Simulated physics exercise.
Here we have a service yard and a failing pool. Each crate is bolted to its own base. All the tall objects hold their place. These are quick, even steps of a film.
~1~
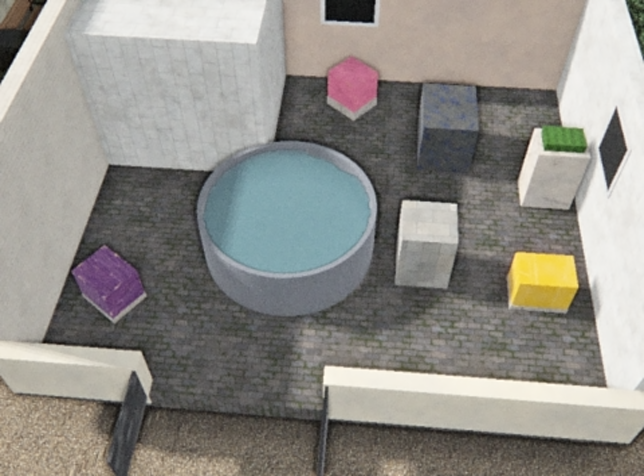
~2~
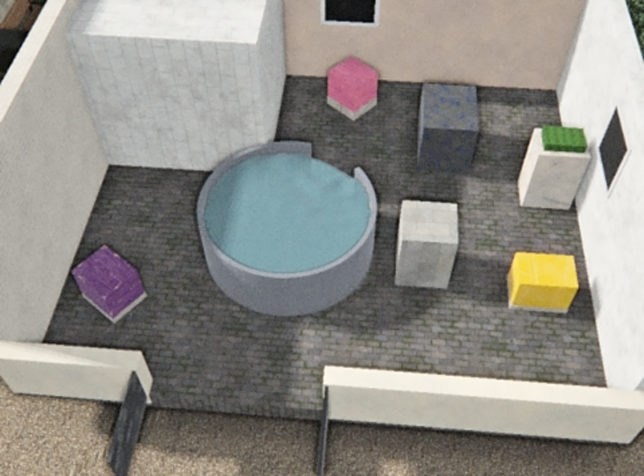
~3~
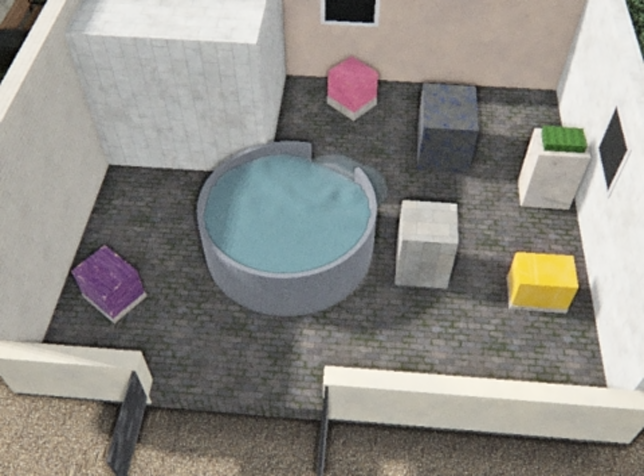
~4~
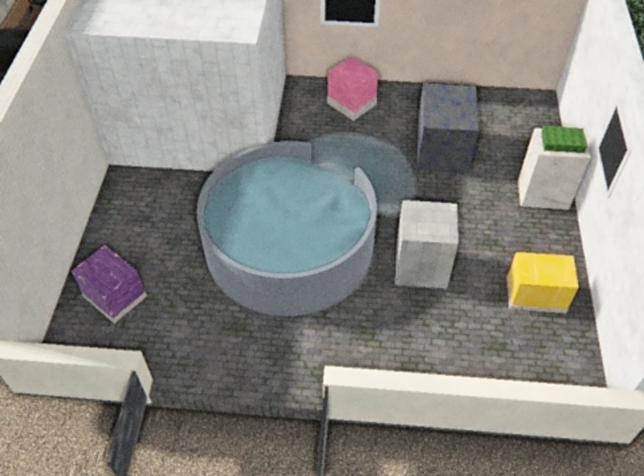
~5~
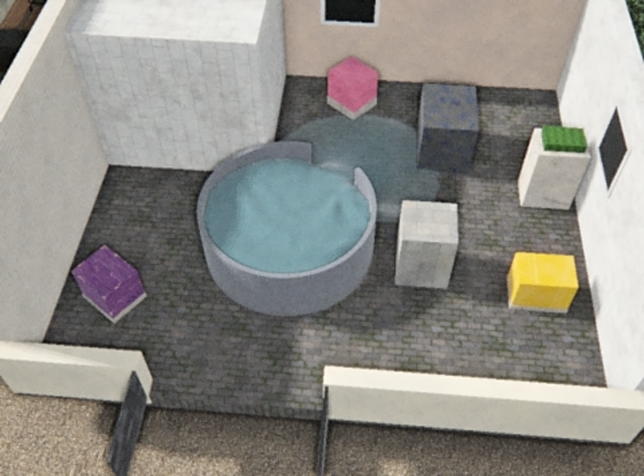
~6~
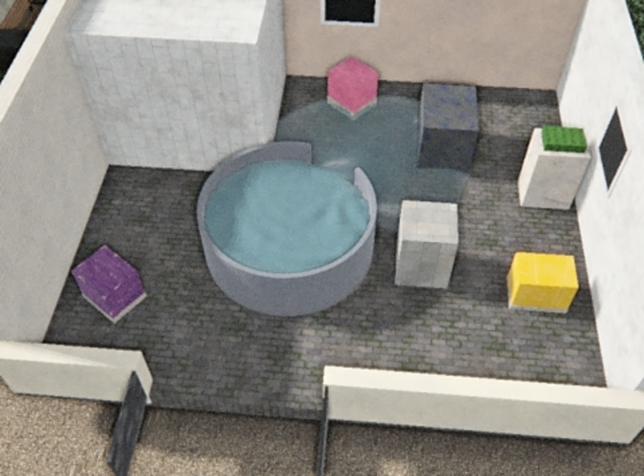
A round pool's far side opens, and water spreads across the paving toward the gray block.
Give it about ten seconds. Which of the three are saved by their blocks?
The pink crate gets wet; the purple crate stays dry; the yellow crate gets wet.
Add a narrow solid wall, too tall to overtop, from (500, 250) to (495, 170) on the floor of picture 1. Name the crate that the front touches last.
It is the purple crate.
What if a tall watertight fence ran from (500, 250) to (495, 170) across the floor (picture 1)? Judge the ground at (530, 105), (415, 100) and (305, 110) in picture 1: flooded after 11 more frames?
In turn: Covered, wet, awash.
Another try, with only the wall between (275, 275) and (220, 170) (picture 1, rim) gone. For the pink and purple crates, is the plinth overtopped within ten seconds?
The pink crate stays dry, the purple crate is soaked.
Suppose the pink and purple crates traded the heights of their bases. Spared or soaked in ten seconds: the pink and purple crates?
The pink one gets wet; the purple one is spared.
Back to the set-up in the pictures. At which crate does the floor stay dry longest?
That is the purple crate.
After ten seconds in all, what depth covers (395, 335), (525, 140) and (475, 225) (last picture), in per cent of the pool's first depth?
In that order: 6, 14 and 12 per cent.
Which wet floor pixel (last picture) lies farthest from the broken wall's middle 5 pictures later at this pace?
At about (523, 89).
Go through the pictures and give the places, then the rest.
The first frame shows still water in the pool at (287, 208).
In the second frame, water pours out on the pool's far side and has run to a hidden place.
In the third frame, the front is at (376, 174), out from the gap on the pool's far side.
In the fourth frame, the front is at (388, 146), out from the gap on the pool's far side.
In the fifth frame, the front is at (403, 125), out from the gap on the pool's far side.
In the sixth frame, water pours out on the pool's far side and has run to (414, 103).
A moment on, water covers 25 % of the floor; the pink crate water round its plinth, the purple crate not reached, the yellow crate not reached.
Next, water covers 35 % of the floor; the pink crate water round its plinth, the purple crate not reached, the yellow crate water round its plinth.
Then, water covers 50 % of the floor; the pink crate water round its plinth, the purple crate not reached, the yellow crate water round its plinth.
Later, water covers 70 % of the floor; the pink crate water round its plinth, the purple crate not reached, the yellow crate water round its plinth.
In the end, water covers 95 % of the floor; the pink crate was topped, the purple crate stayed above the water, the yellow crate was topped.
